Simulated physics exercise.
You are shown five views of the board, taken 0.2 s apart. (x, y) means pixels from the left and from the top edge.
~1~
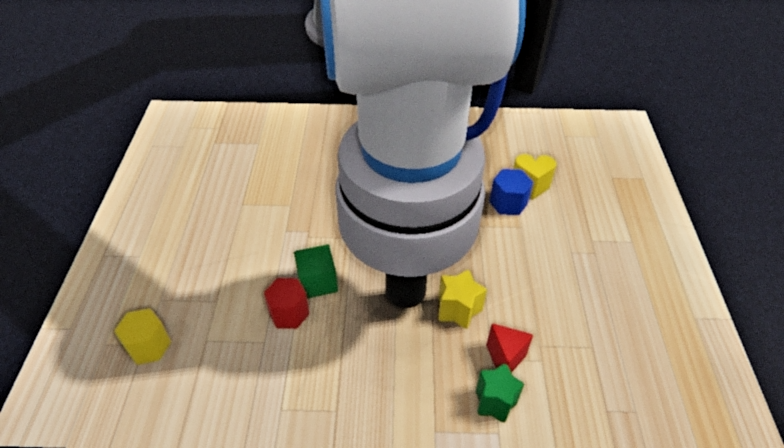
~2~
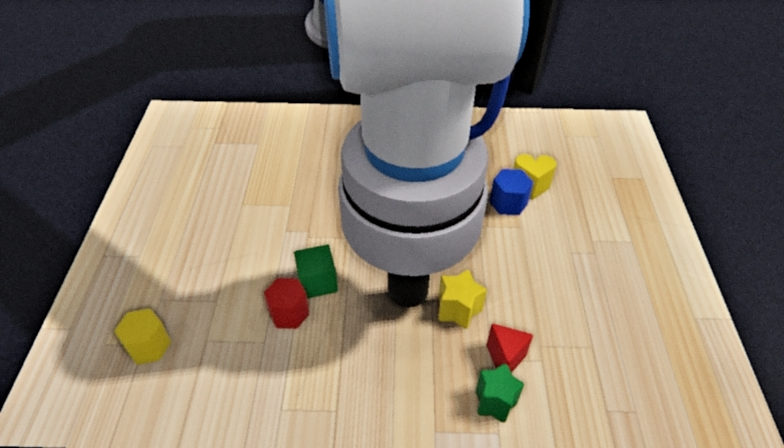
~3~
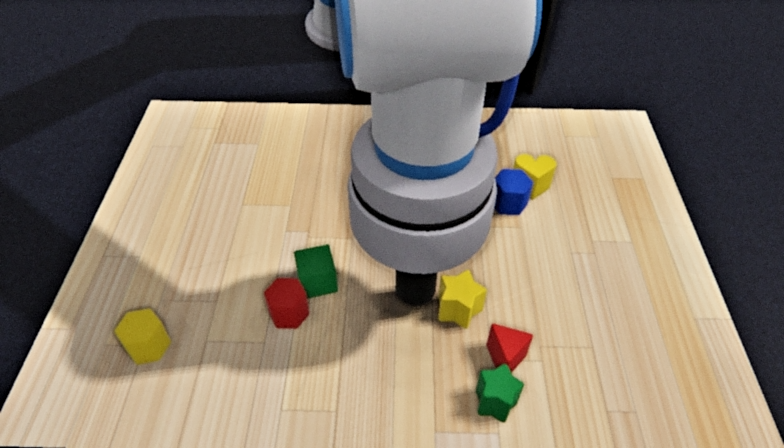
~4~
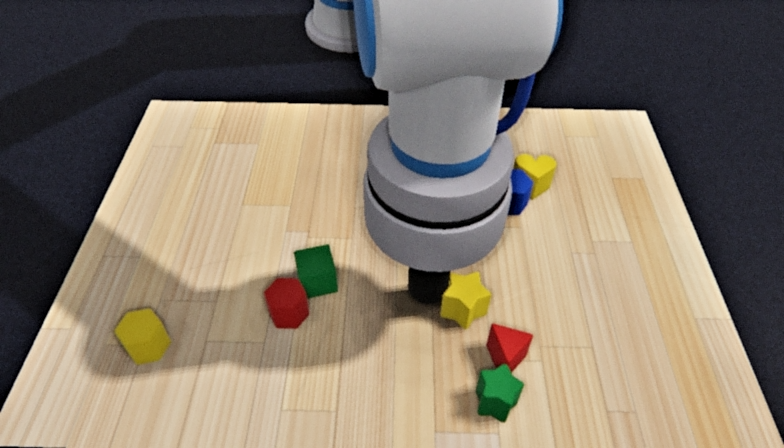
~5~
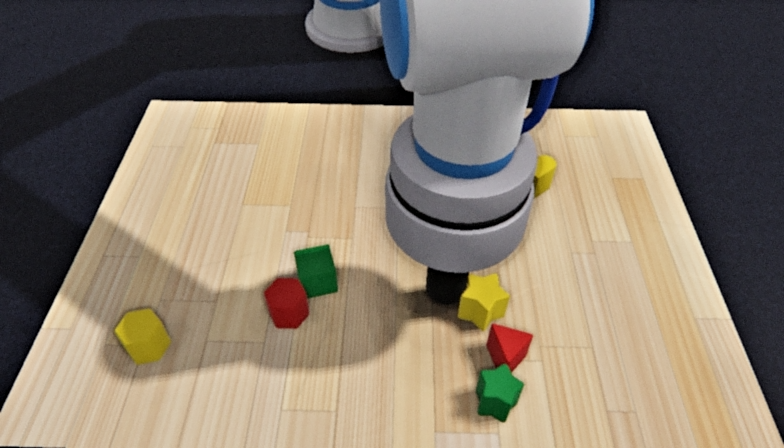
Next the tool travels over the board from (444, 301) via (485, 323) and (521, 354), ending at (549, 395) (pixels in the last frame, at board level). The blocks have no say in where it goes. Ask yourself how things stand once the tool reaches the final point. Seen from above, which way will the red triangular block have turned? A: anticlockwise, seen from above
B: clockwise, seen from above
That would be B.
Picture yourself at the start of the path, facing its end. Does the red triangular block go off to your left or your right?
It shifts rightward.
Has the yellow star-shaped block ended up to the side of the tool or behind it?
In short: Yes.
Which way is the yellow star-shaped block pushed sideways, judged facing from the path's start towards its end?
Gets pushed left.
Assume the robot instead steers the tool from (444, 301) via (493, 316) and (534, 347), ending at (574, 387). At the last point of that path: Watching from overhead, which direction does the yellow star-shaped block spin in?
I'd predict that, seen from above, the yellow star-shaped block rotates counter-clockwise.
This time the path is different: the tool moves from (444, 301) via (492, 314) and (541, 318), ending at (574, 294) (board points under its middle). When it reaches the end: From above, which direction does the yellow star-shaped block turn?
Seen from above, its turn is clockwise.
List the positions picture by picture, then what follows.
The first picture shows tool's lower end at (406, 293); yellow star-shaped block at (462, 287); green star-shaped block at (501, 383); red triangular block at (511, 339).
The second picture shows tool at (408, 292); blocks still.
The third picture shows tool at (415, 291); blocks still.
The fourth picture shows tool at (428, 289); yellow star-shaped block at (467, 287).
The fifth picture shows tool at (446, 290); yellow star-shaped block at (485, 289); green star-shaped block at (501, 383); red triangular block at (511, 339).
What follows on the original path. One third of the way, tool at (489, 312); yellow star-shaped block at (531, 309).
Two thirds of the way, tool at (525, 344); yellow star-shaped block at (565, 323), turned 35° anticlockwise; green star-shaped block at (502, 387), turned 20° clockwise; red triangular block at (530, 368).
At the end, tool at (553, 385); yellow star-shaped block at (569, 326), turned 55° anticlockwise; green star-shaped block at (502, 387), turned 20° clockwise; red triangular block at (546, 410), turned 20° clockwise.
